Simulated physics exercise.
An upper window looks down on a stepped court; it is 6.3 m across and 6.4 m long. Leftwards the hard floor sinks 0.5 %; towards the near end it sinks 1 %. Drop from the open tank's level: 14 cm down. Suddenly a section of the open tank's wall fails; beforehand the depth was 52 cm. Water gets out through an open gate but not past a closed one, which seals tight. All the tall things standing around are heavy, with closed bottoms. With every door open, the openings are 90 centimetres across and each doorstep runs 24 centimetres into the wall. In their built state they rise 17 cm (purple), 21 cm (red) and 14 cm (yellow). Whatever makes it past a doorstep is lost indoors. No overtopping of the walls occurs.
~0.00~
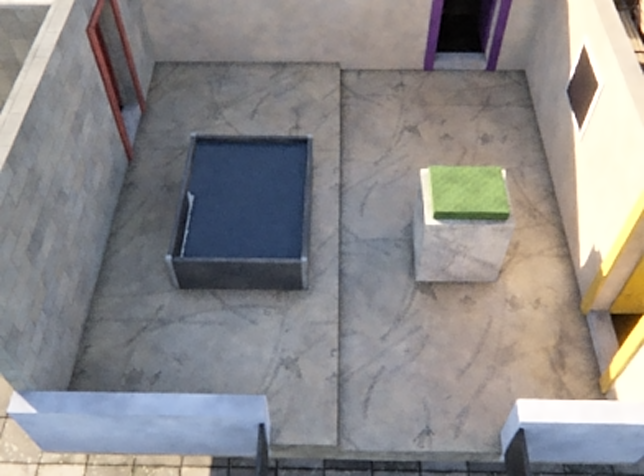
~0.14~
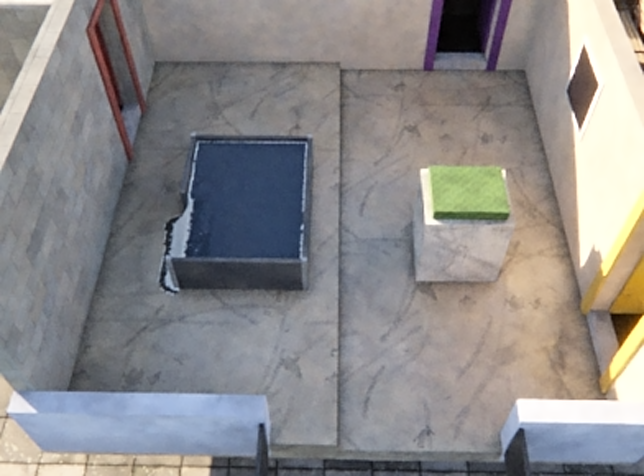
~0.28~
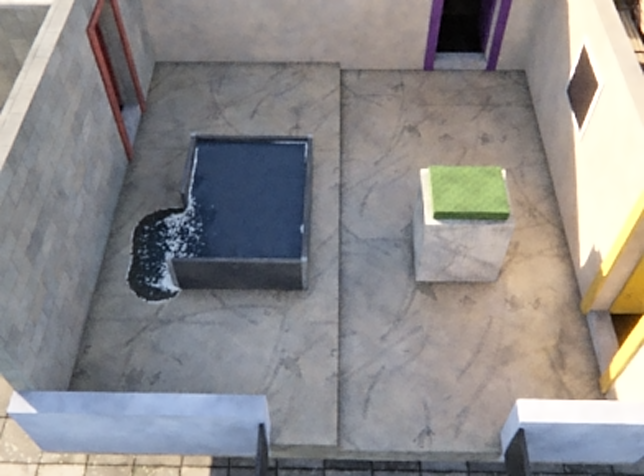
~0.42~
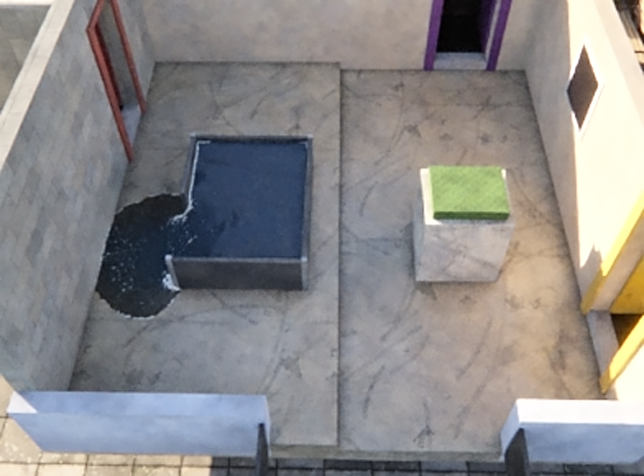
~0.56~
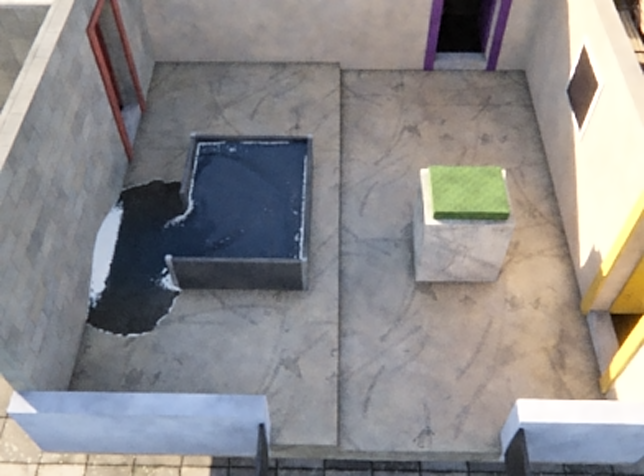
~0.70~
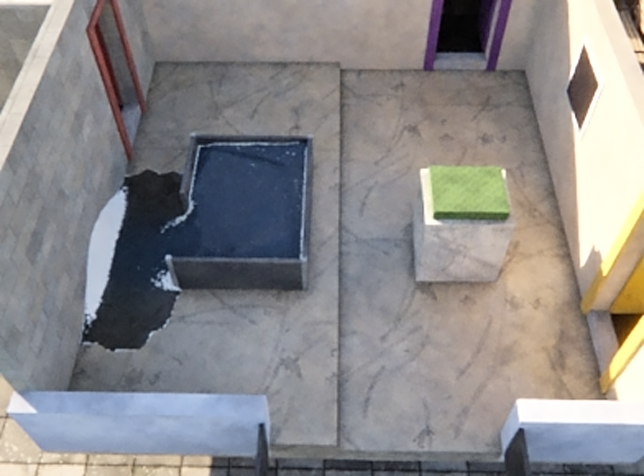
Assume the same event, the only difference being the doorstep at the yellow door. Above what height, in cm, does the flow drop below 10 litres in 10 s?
About 7 cm.
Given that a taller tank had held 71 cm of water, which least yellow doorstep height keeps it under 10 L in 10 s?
Something near 10.5 cm should do.
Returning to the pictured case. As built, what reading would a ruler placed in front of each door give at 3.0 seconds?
Depths in cm: Purple 0, red 5, yellow 0.
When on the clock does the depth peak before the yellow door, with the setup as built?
Approximately 6.0 s.
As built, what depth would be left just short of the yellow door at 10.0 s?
Depth: Near 5.5 cm.
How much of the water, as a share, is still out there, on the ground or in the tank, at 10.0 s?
Water still present: Approx. 92 %.
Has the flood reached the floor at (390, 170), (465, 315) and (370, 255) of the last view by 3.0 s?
Going in order: Untouched, untouched, untouched.
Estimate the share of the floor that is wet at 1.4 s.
Roughly 10 percent of the floor.
After 1.4 s water covers 10 % of the floor, deepest (40 cm) near (103, 264); it has not reached the yellow door.
After 3.0 s water covers 35 % of the floor, deepest (28 cm) near (61, 419); it has not reached the yellow door.
After 10.0 s water covers 95 % of the floor, deepest (10 cm) near (61, 419); 6 cm at the yellow door, 0 litres in over its 14 cm doorstep.
At the yellow door as built, the water arrived by 4.4 s and peaked near 10 cm at 6.2 s.
Run again over the same 10 s with other heights there, 16 litres in over 6.5 cm, 2 litres over 8.5 cm. The limit of 10 litres is kept from about 7 cm up.
